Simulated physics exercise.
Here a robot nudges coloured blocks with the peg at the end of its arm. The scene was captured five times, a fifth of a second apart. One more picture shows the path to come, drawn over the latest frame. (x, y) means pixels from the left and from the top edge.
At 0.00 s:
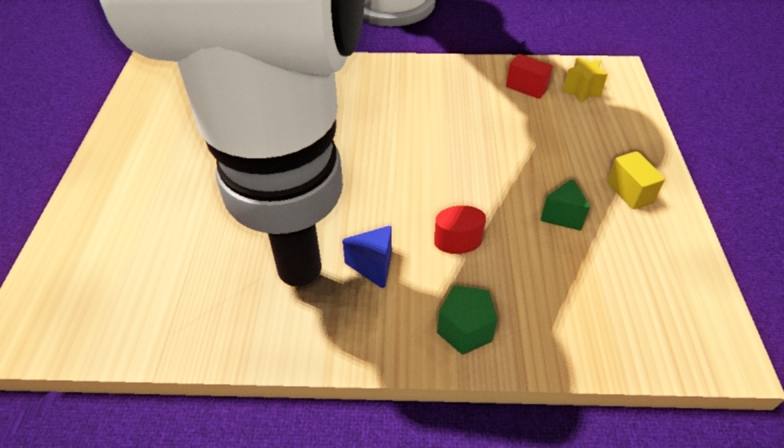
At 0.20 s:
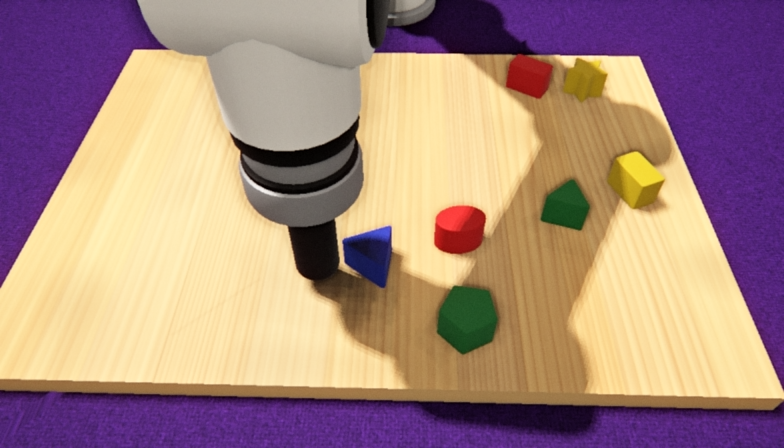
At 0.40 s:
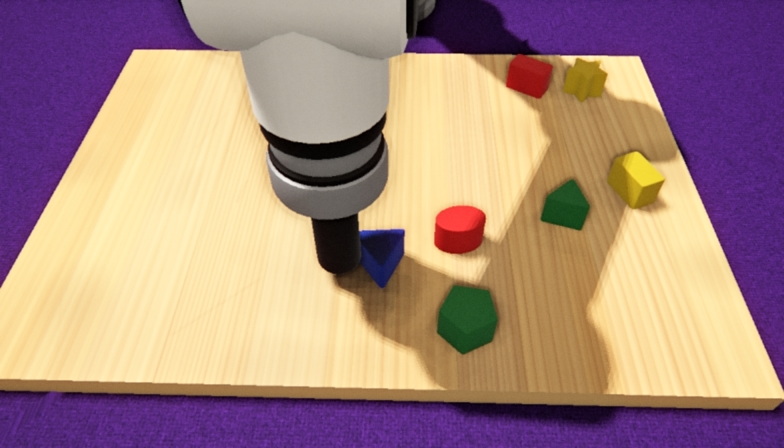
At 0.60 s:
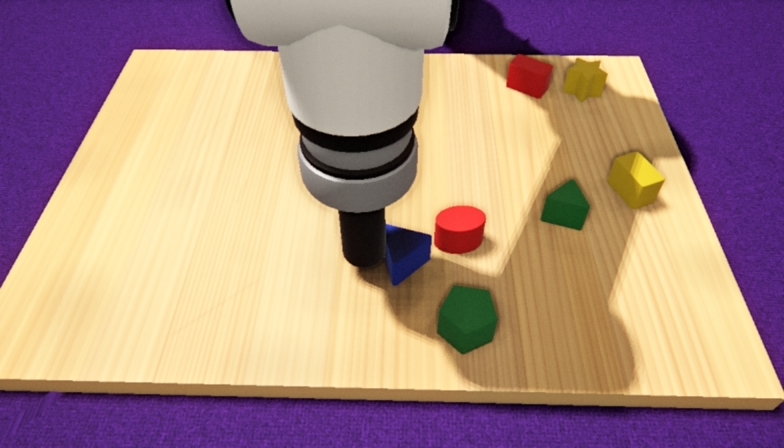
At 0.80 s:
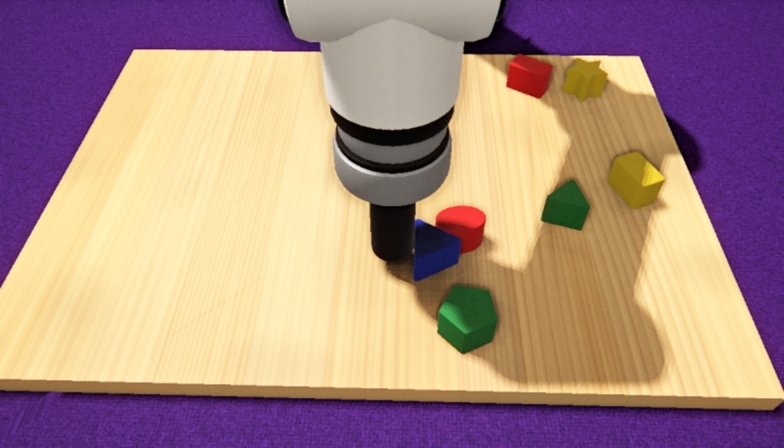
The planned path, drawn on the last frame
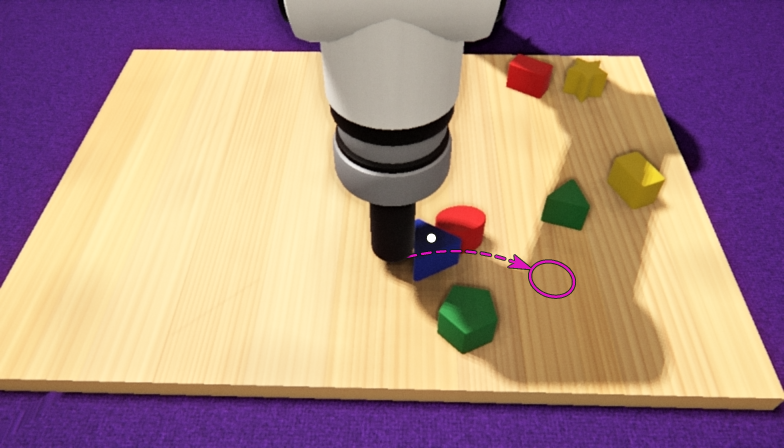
A robot arm's peg moves right and pushes the blue triangular block toward the red block.
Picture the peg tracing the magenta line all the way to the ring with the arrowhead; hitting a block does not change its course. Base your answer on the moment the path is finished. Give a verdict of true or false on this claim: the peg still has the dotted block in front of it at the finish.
That statement is not accurate.
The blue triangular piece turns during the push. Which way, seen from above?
The answer is counter-clockwise.
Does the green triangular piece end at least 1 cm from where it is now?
No, that is not how it ends up.
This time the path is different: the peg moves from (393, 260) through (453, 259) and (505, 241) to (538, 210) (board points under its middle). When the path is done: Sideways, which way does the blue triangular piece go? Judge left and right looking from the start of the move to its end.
The answer is right.
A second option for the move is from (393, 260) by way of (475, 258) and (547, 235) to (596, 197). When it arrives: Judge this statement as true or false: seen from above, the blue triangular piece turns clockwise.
True.
The drawn path runs from (393, 260) through (445, 251) and (500, 257) to (552, 279); the dot is on the blue triangular piece.
What follows on the original path. One third of the way, peg at (447, 238); blue triangular piece at (487, 229); red elliptical block at (493, 201).
Two thirds of the way, peg at (503, 244); blue triangular piece at (543, 230), turned 25° anticlockwise; red elliptical block at (498, 197), turned 15° anticlockwise.
At the end, peg at (556, 266); blue triangular piece at (580, 233), turned 50° anticlockwise; red elliptical block at (498, 197), turned 15° anticlockwise; green triangular piece not moved.
